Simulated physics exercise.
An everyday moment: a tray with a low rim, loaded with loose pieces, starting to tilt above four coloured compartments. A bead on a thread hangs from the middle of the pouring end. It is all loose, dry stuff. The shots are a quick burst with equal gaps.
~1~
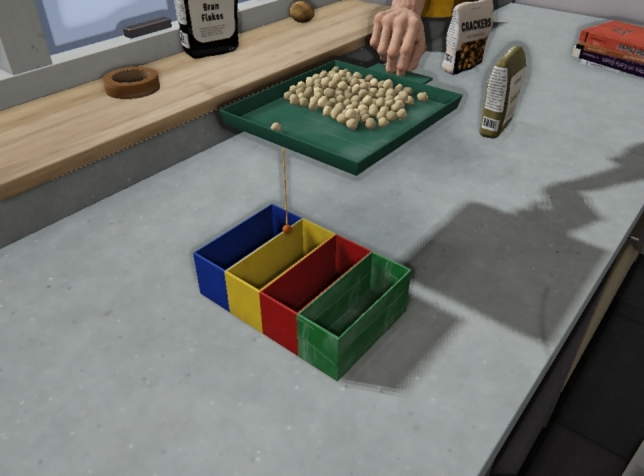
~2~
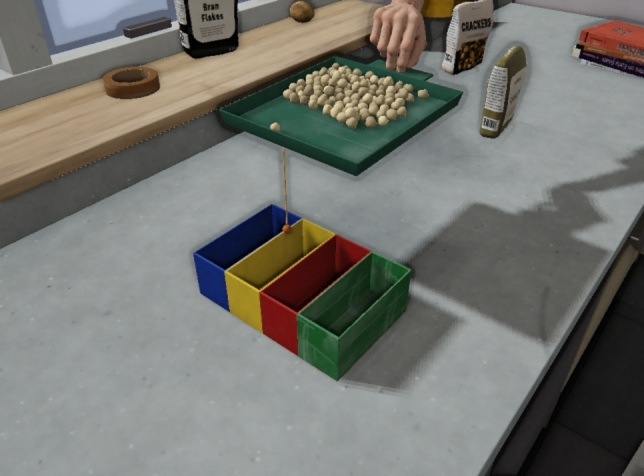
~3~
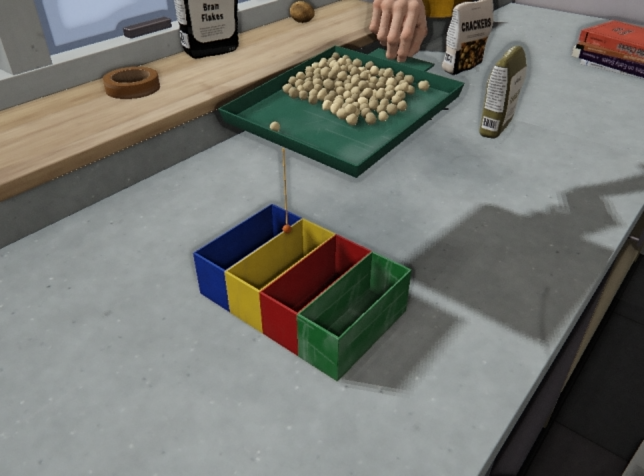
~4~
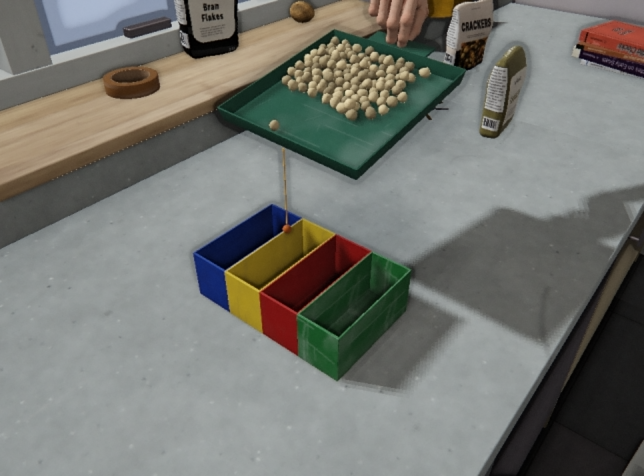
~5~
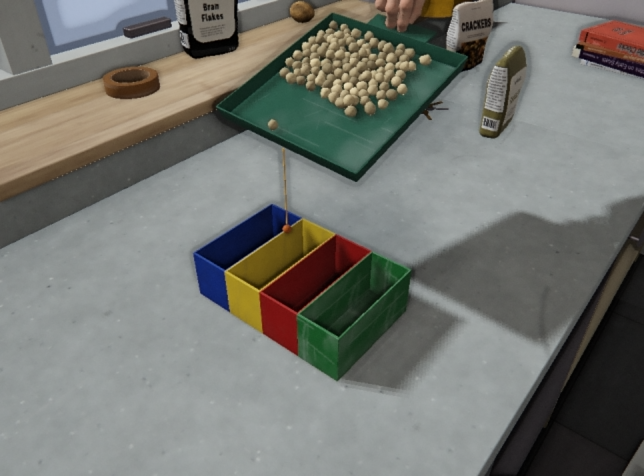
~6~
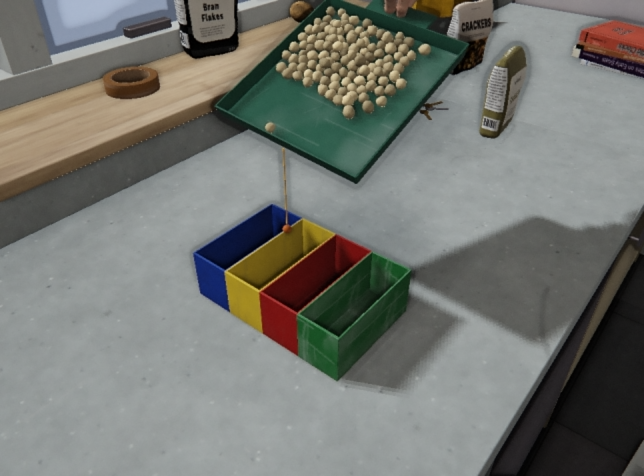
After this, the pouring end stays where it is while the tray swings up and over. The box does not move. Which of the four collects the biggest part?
It favours the red compartment.
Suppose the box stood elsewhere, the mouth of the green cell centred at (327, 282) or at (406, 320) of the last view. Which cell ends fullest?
First that green cell, then that yellow cell.
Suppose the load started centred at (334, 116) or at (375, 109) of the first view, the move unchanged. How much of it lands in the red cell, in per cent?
In turn 40 and 30 in a hundred.
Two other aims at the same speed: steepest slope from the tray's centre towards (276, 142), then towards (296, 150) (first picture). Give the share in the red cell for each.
About 10 and 30 per cent.
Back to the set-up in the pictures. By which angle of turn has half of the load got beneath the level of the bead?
Around 100° of tilt.
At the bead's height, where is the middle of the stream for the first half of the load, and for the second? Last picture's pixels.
Early half (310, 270), late half (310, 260).
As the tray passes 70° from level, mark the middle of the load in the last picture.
Roughly at (314, 154).
Soon, tray tipped steeply; most on the tray; a stray few in the green cell; a stray few in the red cell; a stray few in the yellow cell; about a quarter falling or outside the box.
A while on, tray tipped past a quarter turn; a small part on the tray; about a quarter in the red cell; about a quarter in the green cell; a small part in the yellow cell; a small part in the blue cell; about a quarter falling or outside the box.
Towards the end, tray tipped past a quarter turn; about a third in the red cell; about a quarter in the green cell; about a quarter in the yellow cell; a small part in the blue cell; a small part falling or outside the box.
Finally, tray tipped past a quarter turn; about a third in the red cell; about a quarter in the green cell; about a quarter in the yellow cell; a small part in the blue cell; a small part outside the box.
